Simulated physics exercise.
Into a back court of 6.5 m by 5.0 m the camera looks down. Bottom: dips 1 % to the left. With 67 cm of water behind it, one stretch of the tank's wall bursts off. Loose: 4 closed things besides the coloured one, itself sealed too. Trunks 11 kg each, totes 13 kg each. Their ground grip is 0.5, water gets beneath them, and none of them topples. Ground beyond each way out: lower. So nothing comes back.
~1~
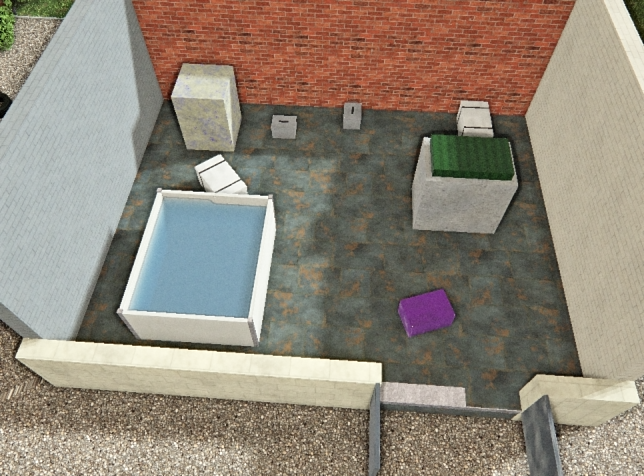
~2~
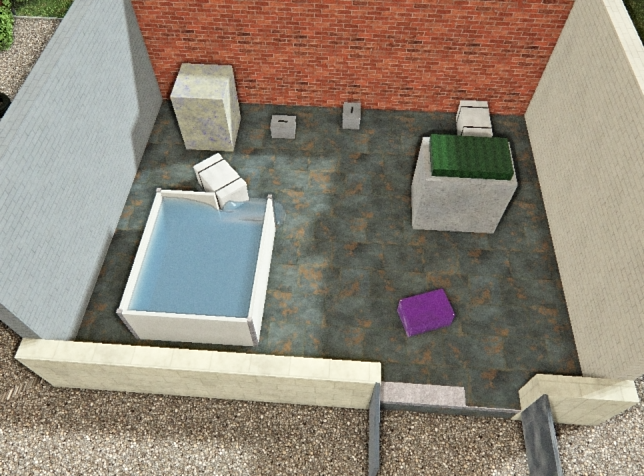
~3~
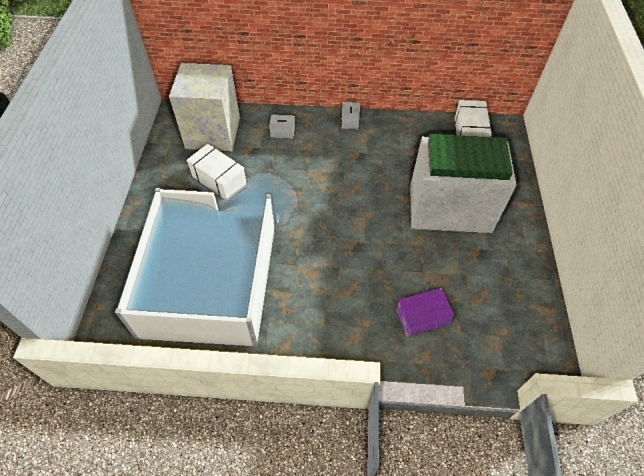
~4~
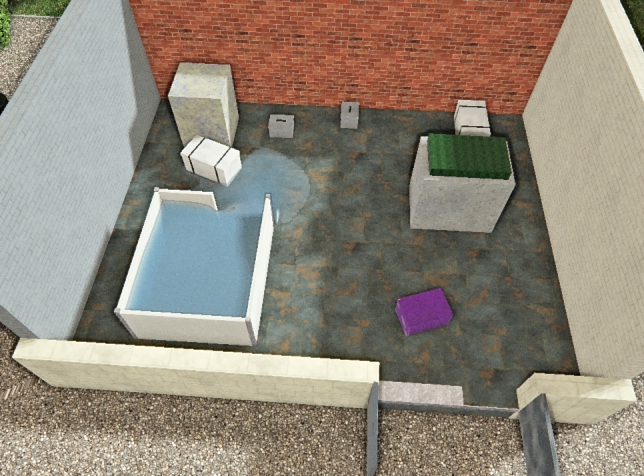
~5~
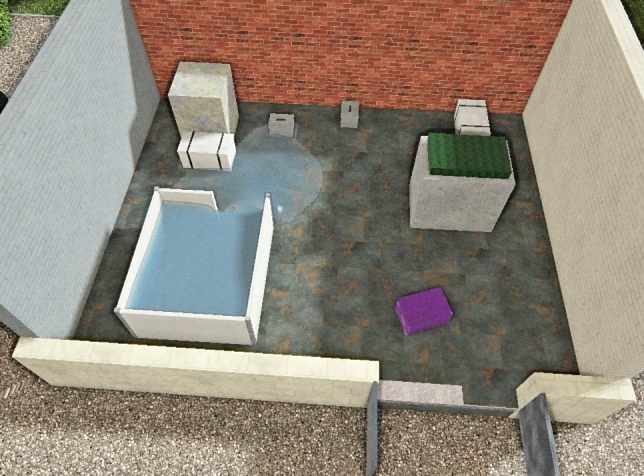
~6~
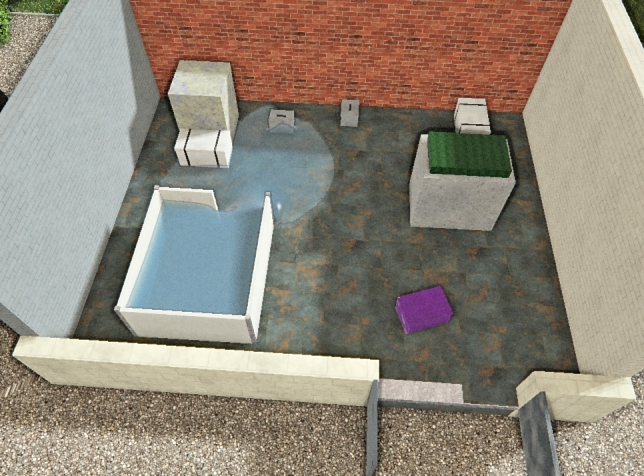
Water bursts from the tank's back wall, pushing a white box back and spreading across the court.
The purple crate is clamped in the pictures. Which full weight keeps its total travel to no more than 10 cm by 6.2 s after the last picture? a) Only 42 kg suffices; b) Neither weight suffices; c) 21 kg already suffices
c, 21 kg already suffices.
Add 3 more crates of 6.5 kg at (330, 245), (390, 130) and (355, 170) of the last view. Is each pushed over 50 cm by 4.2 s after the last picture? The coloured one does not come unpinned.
In the given order, I'd say smaller, greater, greater.
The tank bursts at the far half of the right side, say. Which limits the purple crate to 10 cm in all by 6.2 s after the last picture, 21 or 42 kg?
So no choice works.
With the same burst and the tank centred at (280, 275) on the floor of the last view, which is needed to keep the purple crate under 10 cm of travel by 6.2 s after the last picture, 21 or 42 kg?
Then the outcome is clear: Even the lighter works.
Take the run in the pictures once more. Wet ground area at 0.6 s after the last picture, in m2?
I'd estimate close to 11.0 m2.
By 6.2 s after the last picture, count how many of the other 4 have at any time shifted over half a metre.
The number is 4.
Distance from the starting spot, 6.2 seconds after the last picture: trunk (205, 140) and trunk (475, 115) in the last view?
250 cm, 400 cm.
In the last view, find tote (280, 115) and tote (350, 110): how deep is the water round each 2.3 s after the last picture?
Some 13 cm at the first, some 8 cm at the second.
Then, 0.6 s after the last picture the purple crate would be 0 cm from its start with 21 kg and 0 cm from its start with 42 kg; 0 cm of water round it then.
Then, 2.3 s after the last picture the purple crate would be 0 cm from its start with 21 kg and 0 cm from its start with 42 kg; 0 cm of water round it then.
Then, 4.2 s after the last picture the purple crate would be 0 cm from its start with 21 kg and 0 cm from its start with 42 kg; 0 cm of water round it then.
Then, 6.2 s after the last picture the purple crate would be 0 cm from its start with 21 kg and 0 cm from its start with 42 kg; 2 cm of water round it then.
